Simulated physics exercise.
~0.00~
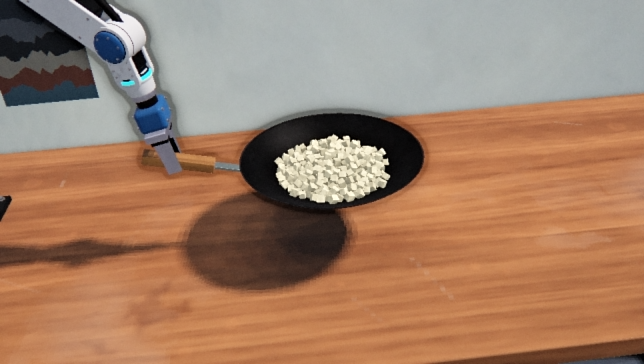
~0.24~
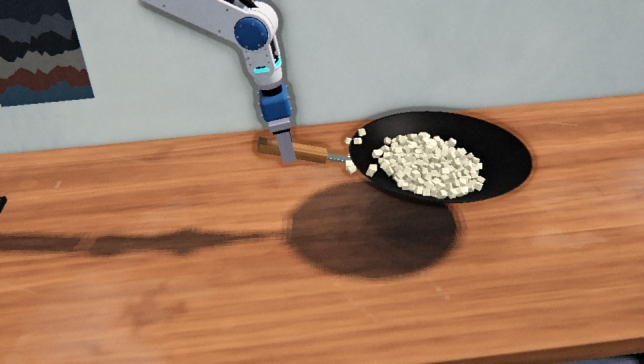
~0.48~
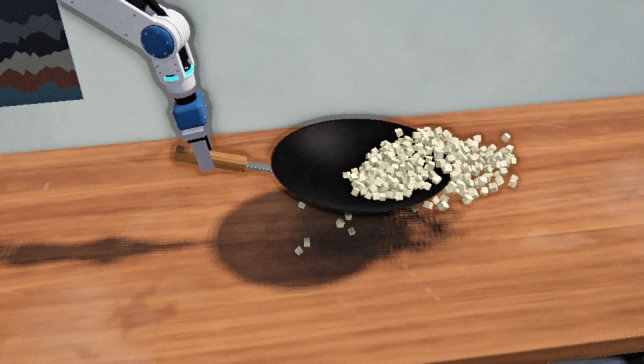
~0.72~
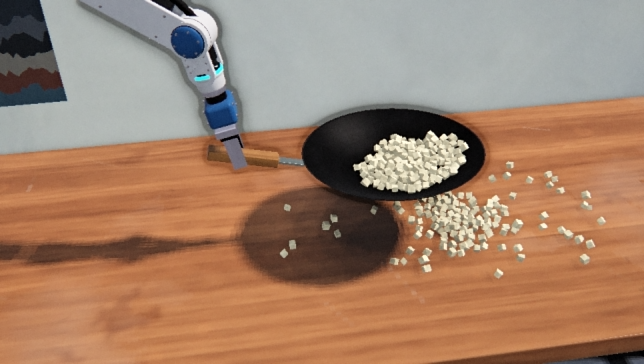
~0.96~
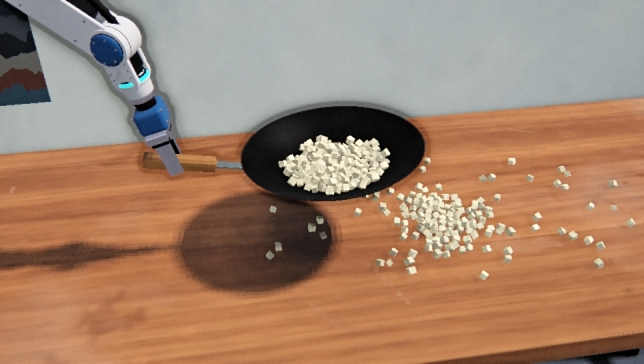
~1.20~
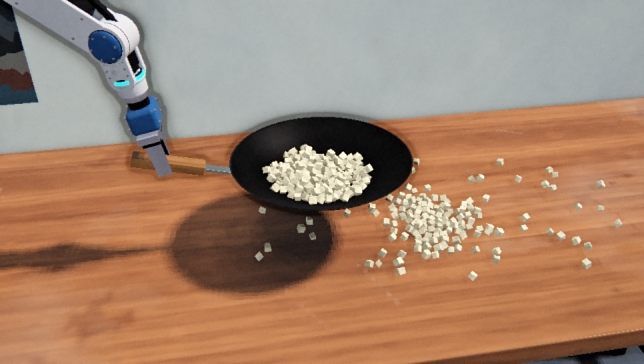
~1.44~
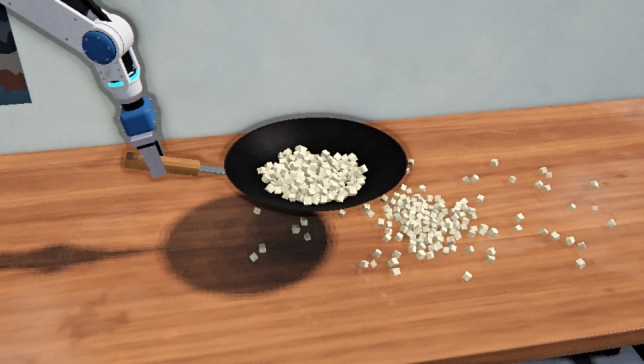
On a wooden table, a robot arm jerks a wok back and forth, spilling many pale cubes.
